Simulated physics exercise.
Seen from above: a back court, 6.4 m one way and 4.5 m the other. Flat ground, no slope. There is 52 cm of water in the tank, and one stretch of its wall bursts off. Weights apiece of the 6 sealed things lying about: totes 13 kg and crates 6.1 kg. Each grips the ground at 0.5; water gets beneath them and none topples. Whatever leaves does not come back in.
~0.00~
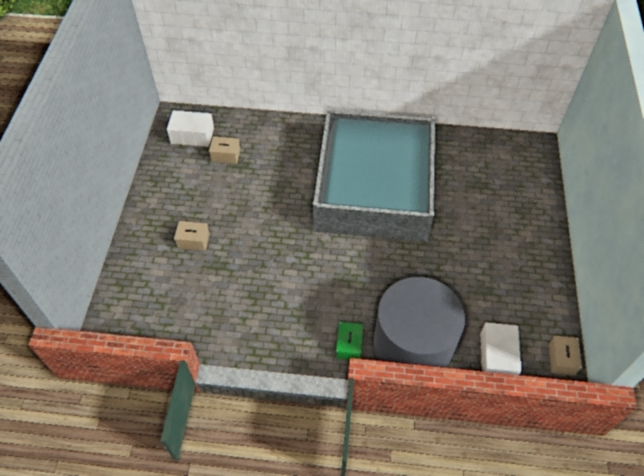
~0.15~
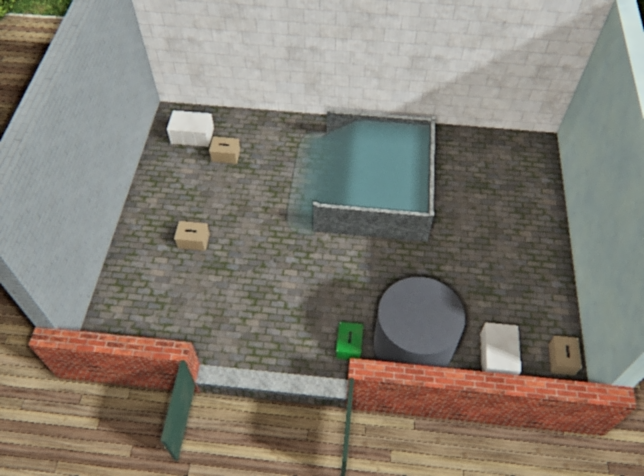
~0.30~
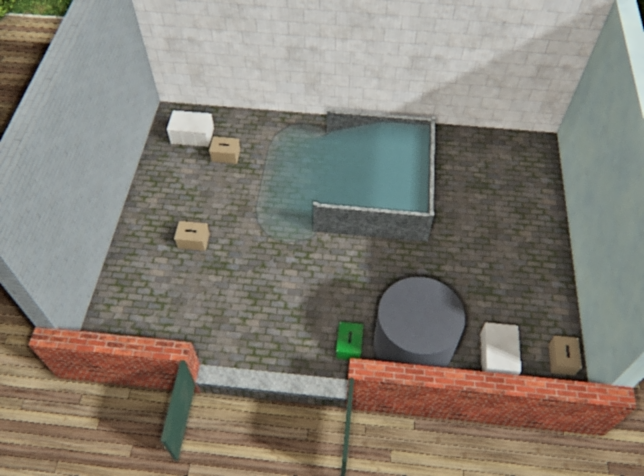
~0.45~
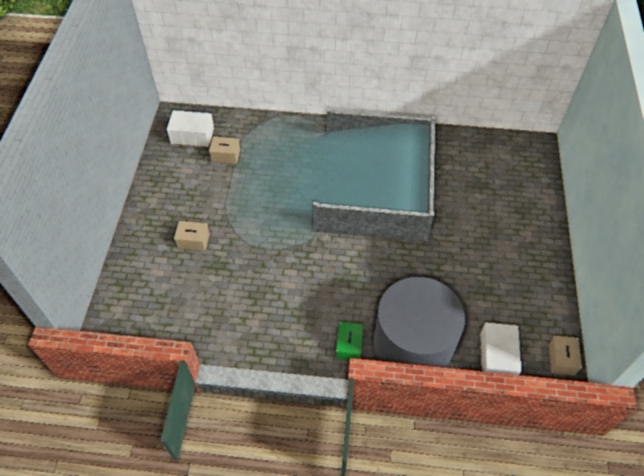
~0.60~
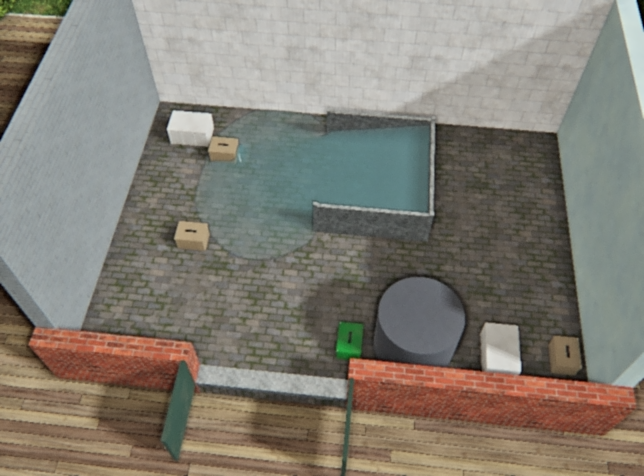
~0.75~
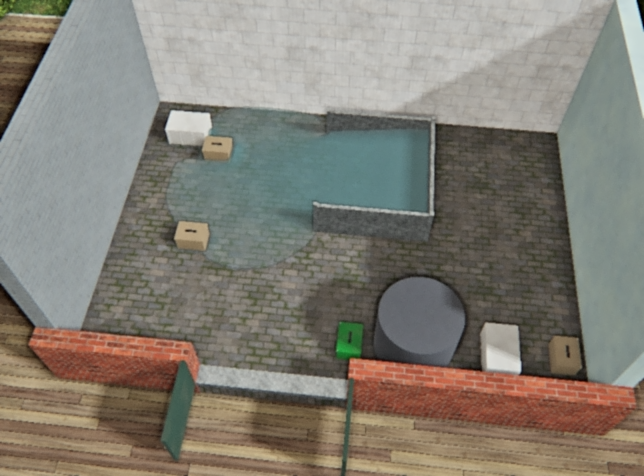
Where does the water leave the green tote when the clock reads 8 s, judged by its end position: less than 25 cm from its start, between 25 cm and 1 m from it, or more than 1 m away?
Its move will be negligible.
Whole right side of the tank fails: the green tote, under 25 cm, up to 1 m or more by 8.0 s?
What happens next is that the green tote does not really budge.
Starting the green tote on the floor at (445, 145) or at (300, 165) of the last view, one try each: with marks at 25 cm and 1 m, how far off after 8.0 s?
At the first spot it keeps its position; at the second it winds up far off.
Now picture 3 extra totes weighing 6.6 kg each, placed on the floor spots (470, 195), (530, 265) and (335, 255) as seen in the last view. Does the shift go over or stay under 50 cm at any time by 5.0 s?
Well, in that order it's lower, lower and lower.
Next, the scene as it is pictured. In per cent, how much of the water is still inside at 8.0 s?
Still held: Near 84 %.
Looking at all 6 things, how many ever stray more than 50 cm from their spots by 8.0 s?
3 in all.
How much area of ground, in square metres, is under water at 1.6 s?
I'd put it close to 12 m2.
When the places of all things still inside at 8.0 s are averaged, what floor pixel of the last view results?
Averaged position, last view: Near pixel (326, 305).
After 1.6 s the green tote is near (350, 338), 0.0 m from its start, aground; 0 of 6 are out; 2 afloat.
After 3.6 s the green tote is near (350, 338), 0.0 m from its start, aground; 0 of 6 are out; 3 afloat.
After 5.6 s the green tote is near (359, 338), 0.1 m from its start, aground; 0 of 6 are out; 2 afloat.
After 8.0 s the green tote is near (359, 336), 0.1 m from its start, aground; 0 of 6 are out; 1 afloat.
